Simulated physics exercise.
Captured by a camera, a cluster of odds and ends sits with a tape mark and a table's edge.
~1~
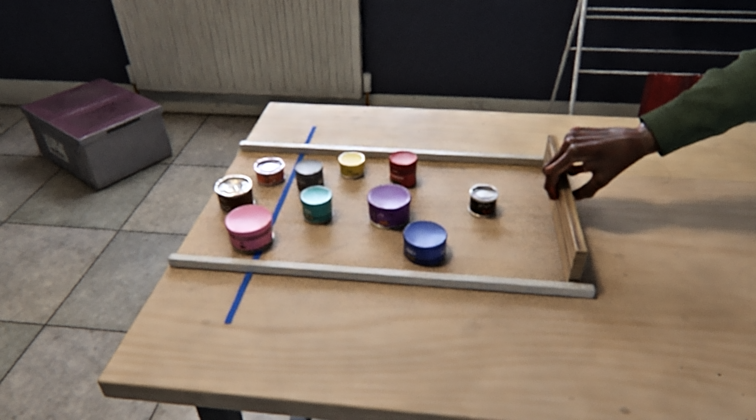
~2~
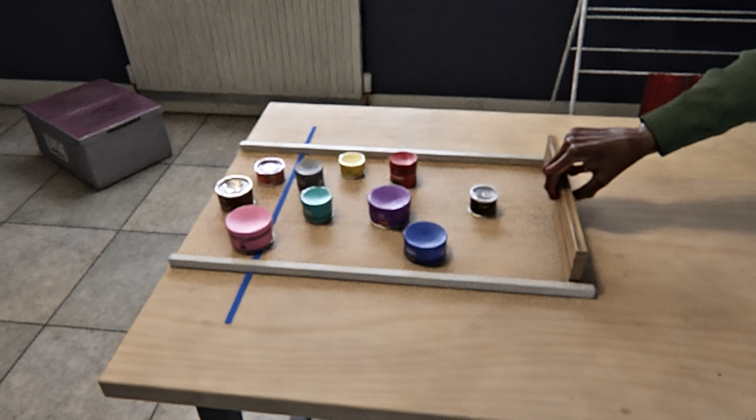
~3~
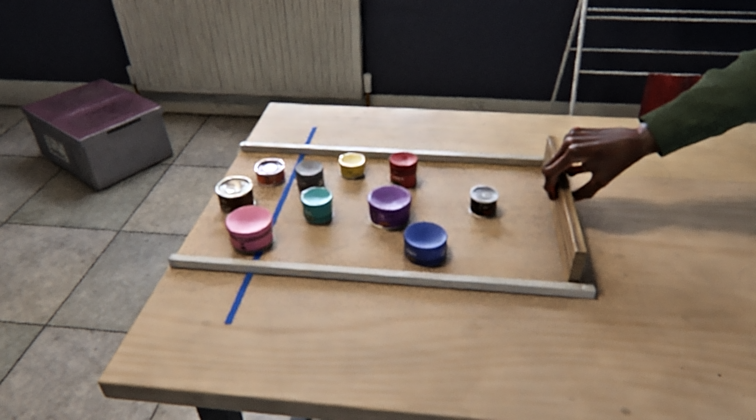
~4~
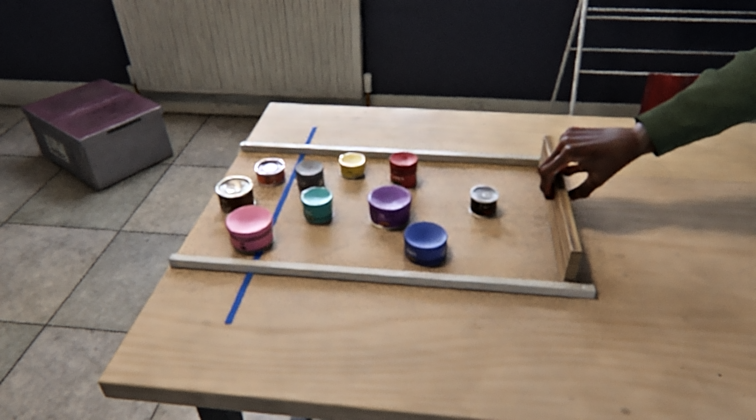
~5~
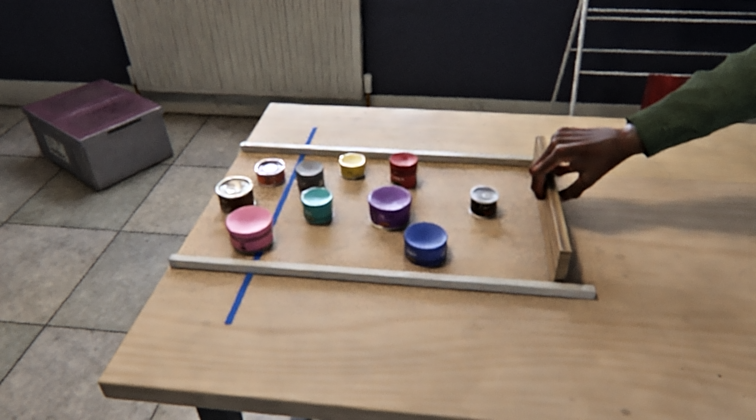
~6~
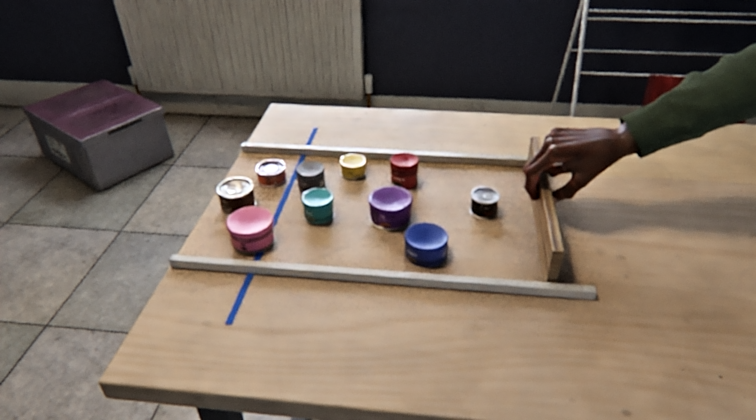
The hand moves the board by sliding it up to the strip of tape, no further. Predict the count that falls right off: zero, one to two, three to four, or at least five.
Most likely one of them, or two, will slide off.
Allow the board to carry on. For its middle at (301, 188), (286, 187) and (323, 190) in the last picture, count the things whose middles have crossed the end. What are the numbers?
0, 1 and 0.
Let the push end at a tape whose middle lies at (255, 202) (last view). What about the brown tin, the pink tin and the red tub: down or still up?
The brown tin is no longer there; as for the pink tin, it is no longer there; and the red tub is still there.
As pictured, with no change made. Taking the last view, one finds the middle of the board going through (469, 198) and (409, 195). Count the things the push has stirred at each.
At first I count 1, and then 4.
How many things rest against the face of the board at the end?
That would be 5 of them.
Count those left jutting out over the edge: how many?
I get 1.
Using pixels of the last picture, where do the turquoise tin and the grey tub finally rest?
In the last picture the turquoise tin sits at (221, 201) while the grey tub sits at (257, 176).
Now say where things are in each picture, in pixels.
In the first picture, brown tin (235, 195); orange tin (270, 172); pink tin (250, 229); board (561, 202); tape (281, 203).
In the second picture, orange tin (270, 172); purple pot (389, 207).
In the third picture, pink tin (251, 230); black tin (483, 202).
In the fourth picture, brown tin (236, 196); yellow pot (353, 166).
In the fifth picture, orange tin (271, 173); blue tub (425, 244).
In the sixth picture, brown tin (237, 197); orange tin (272, 174); pink tin (252, 230); board (542, 203); tape (282, 204).
Early on, none off yet; brown tin at rest near (237, 197); orange tin at rest near (272, 174); pink tin at rest near (252, 230).
Finally, the number that fall off is one or two; lost, brown tin.
